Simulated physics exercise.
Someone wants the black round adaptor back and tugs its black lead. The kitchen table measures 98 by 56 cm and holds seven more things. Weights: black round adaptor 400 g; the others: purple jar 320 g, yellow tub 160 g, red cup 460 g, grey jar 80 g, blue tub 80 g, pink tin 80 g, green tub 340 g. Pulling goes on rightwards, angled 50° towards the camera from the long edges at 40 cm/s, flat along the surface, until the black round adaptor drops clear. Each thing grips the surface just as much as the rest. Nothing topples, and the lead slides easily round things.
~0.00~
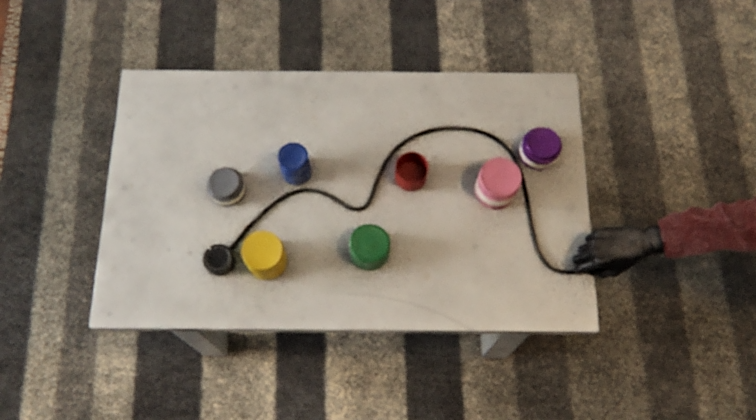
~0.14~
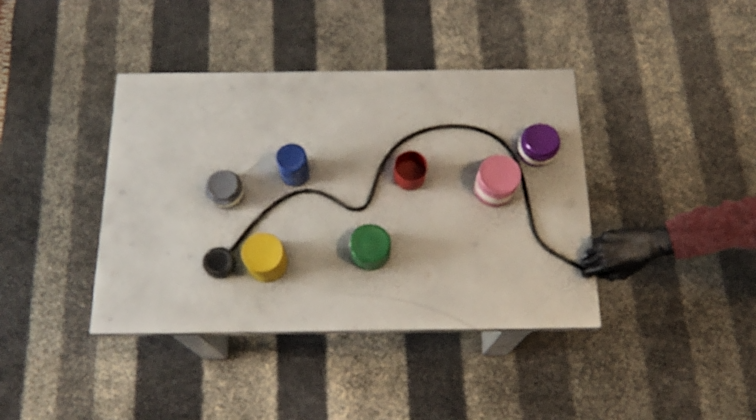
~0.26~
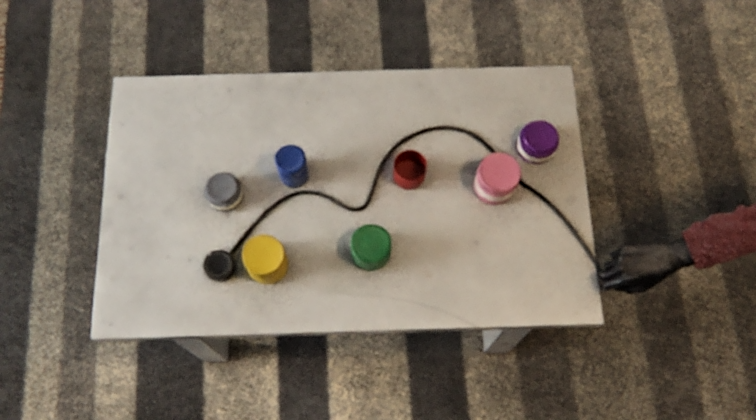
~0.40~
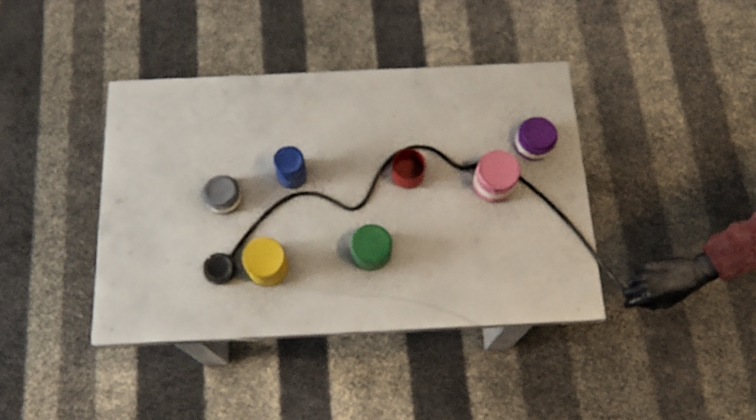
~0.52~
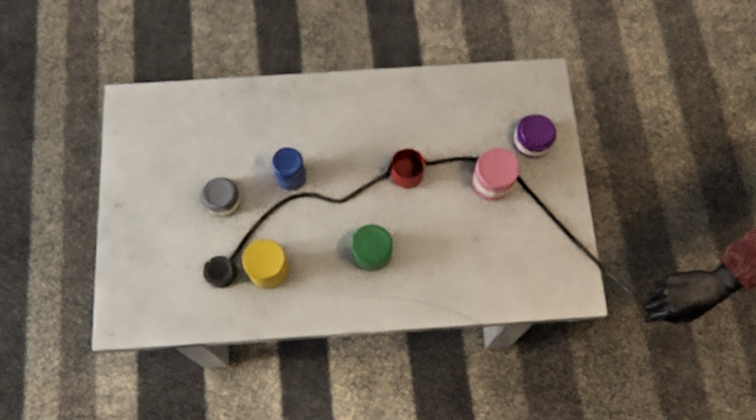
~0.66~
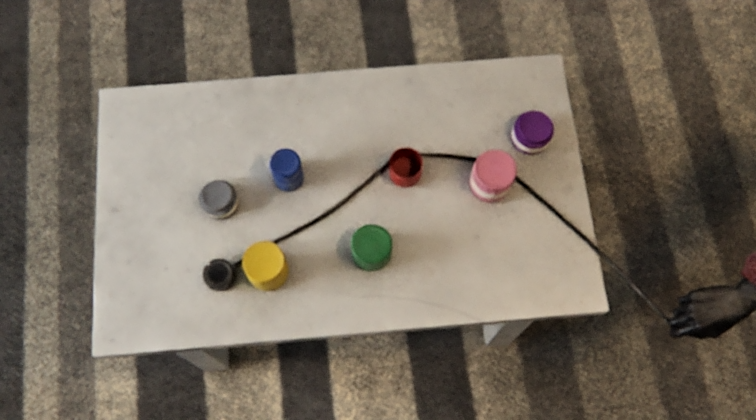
A gloved hand pulls a black lead rightwards, drawing it straighter past the pink tin.
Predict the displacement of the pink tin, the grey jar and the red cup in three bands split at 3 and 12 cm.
In order: Pink tin: Big, grey jar: Small, red cup: Big.
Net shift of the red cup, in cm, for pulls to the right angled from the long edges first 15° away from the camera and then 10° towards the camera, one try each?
First try roughly 5 cm, second try roughly 8 cm.
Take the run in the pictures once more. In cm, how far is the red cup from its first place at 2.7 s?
I'd say close to 20 centimetres.
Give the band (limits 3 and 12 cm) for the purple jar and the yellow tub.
The purple jar stays about where it is, the yellow tub moves a moderate way.
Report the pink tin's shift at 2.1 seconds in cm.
It has moved roughly 26 cm by then.
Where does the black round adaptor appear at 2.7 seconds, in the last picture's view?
About (522, 294).
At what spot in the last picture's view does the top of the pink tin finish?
It comes to rest with its top near pixel (453, 291).
At 1.4 s, the black round adaptor has slid 12 cm. Moved, pink tin 23 cm, red cup 20 cm, yellow tub 4 cm.
At 2.1 s, the black round adaptor has slid 37 cm. Moved, pink tin 26 cm, red cup 21 cm, yellow tub 4 cm, green tub 2 cm.
At 2.7 s, the black round adaptor has slid 58 cm. Moved, pink tin 26 cm, red cup 21 cm, yellow tub 4 cm, green tub 2 cm.
At 3.3 s, the black round adaptor is off the top. Moved, pink tin 26 cm at (453, 291), red cup 21 cm at (415, 265), yellow tub 4 cm, green tub 2 cm, grey jar 0 cm at (216, 195).
